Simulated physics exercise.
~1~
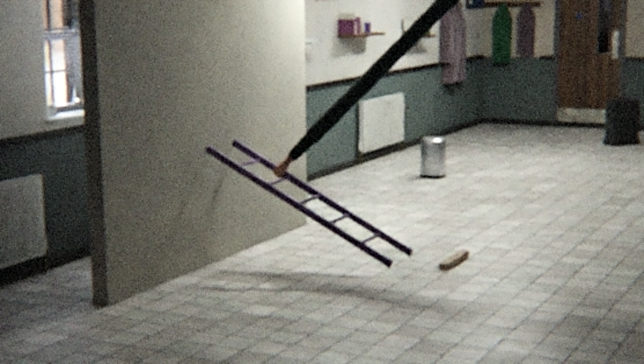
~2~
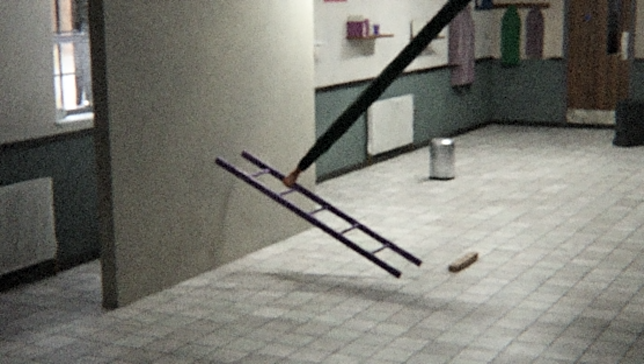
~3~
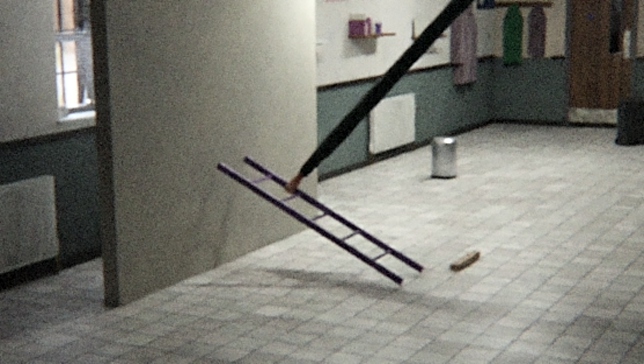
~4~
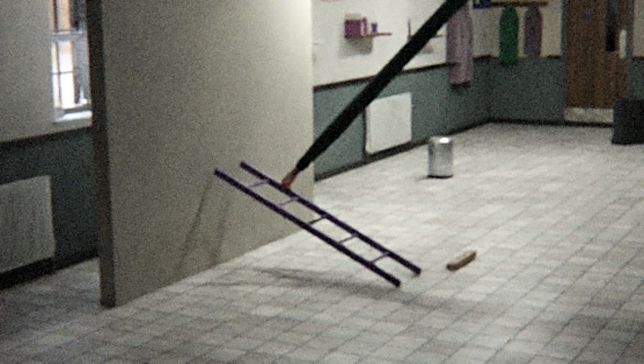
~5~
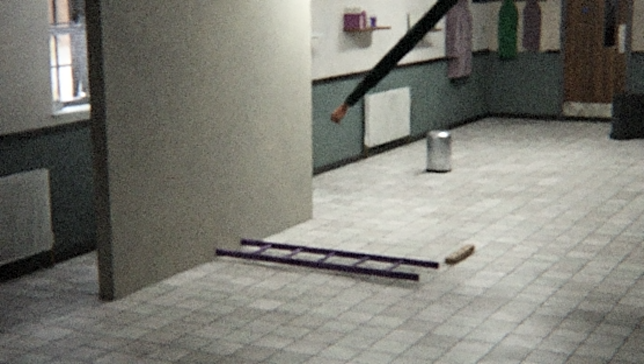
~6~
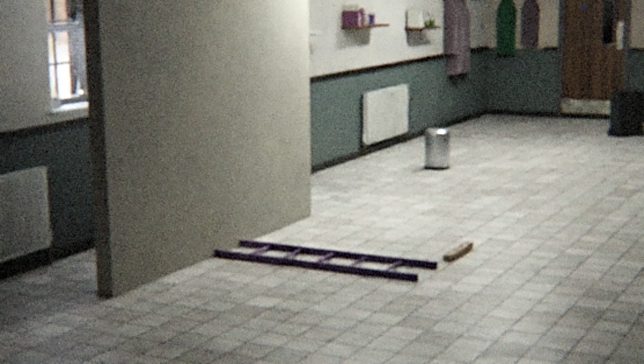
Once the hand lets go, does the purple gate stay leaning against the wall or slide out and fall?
The purple gate slides out and falls, ending up flat on the tiled floor.
